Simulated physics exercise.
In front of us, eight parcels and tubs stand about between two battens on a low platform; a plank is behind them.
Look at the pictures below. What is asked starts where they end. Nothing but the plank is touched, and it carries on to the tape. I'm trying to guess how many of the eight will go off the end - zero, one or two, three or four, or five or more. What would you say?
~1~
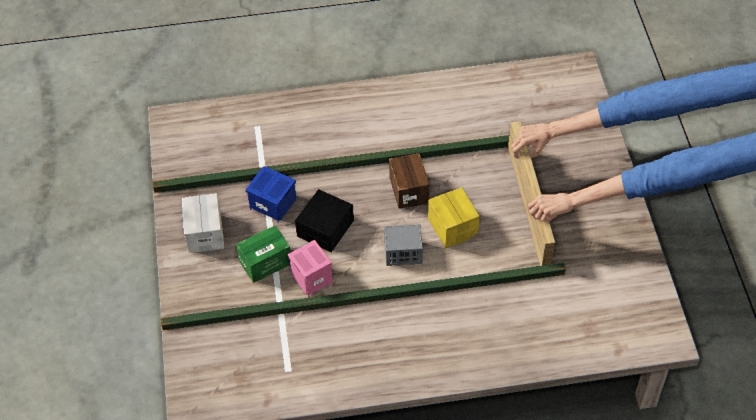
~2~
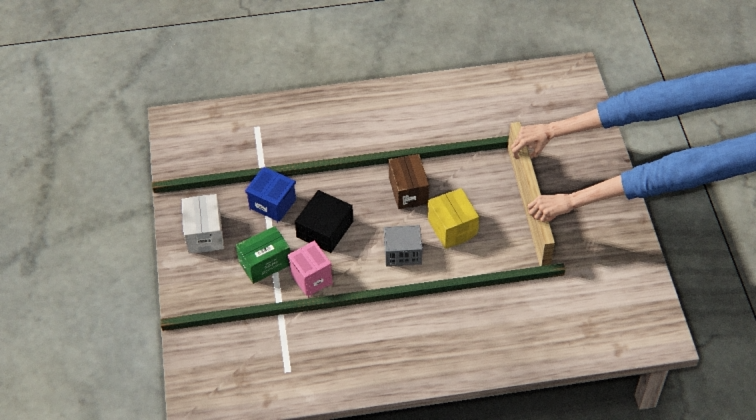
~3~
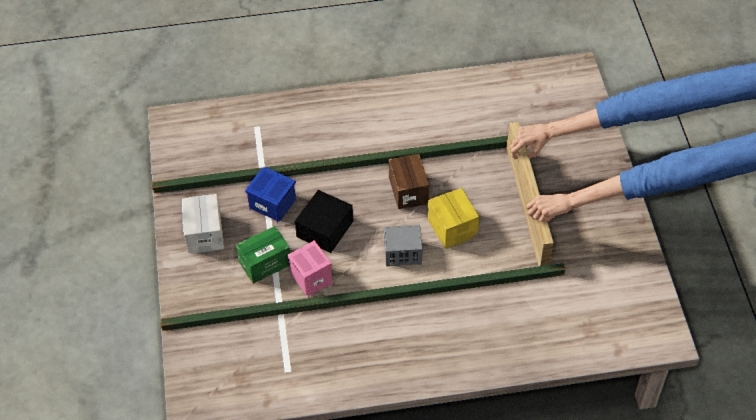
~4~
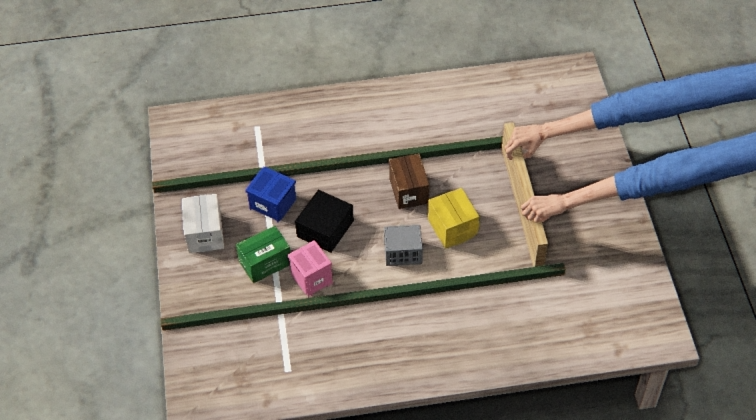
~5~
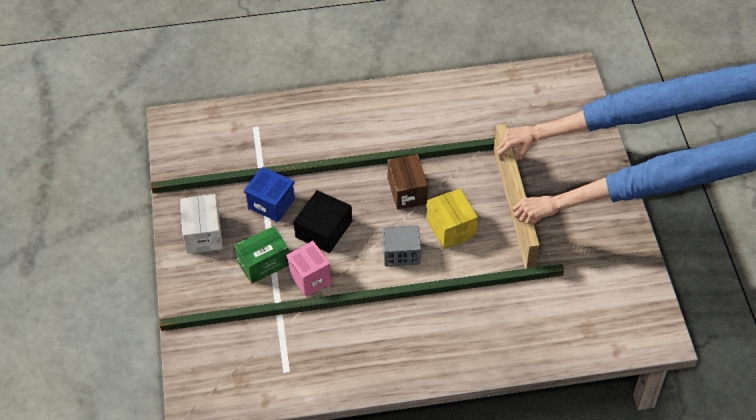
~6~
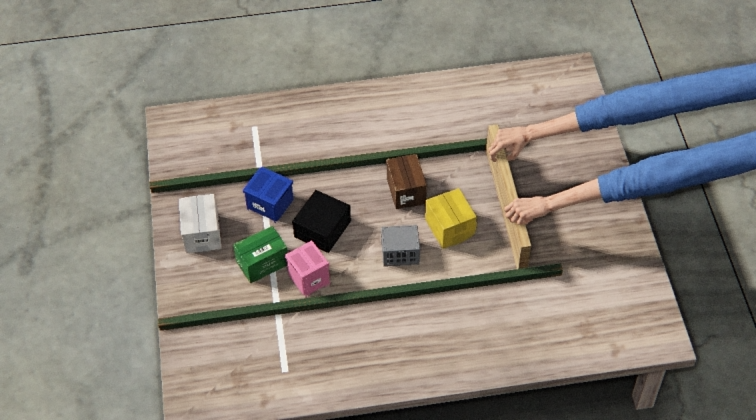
Looks to me like the count going over is not a single one.
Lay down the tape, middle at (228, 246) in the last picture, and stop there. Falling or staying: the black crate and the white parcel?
The black crate stays put; the white parcel is gone.
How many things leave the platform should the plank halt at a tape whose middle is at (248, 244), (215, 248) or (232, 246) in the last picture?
In order: 1, 3 and 1.
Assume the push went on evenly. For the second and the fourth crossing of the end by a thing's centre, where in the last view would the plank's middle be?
I'd say close to (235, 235), then close to (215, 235).
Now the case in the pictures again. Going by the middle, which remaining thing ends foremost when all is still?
The white parcel.
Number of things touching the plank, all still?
That makes 3.
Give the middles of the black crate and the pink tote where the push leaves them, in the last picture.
Black crate at (208, 230), pink tote at (228, 285).
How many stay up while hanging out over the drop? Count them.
The number would be 1.
Soon after, none off yet; white parcel at rest near (200, 224); green parcel at rest near (261, 255); blue tote at rest near (269, 195).
After that, none off yet; white parcel at rest near (200, 224); green parcel displaced a little near (245, 264); blue tote displaced about its own width near (230, 194).
In the end, the number that fall off is zero.
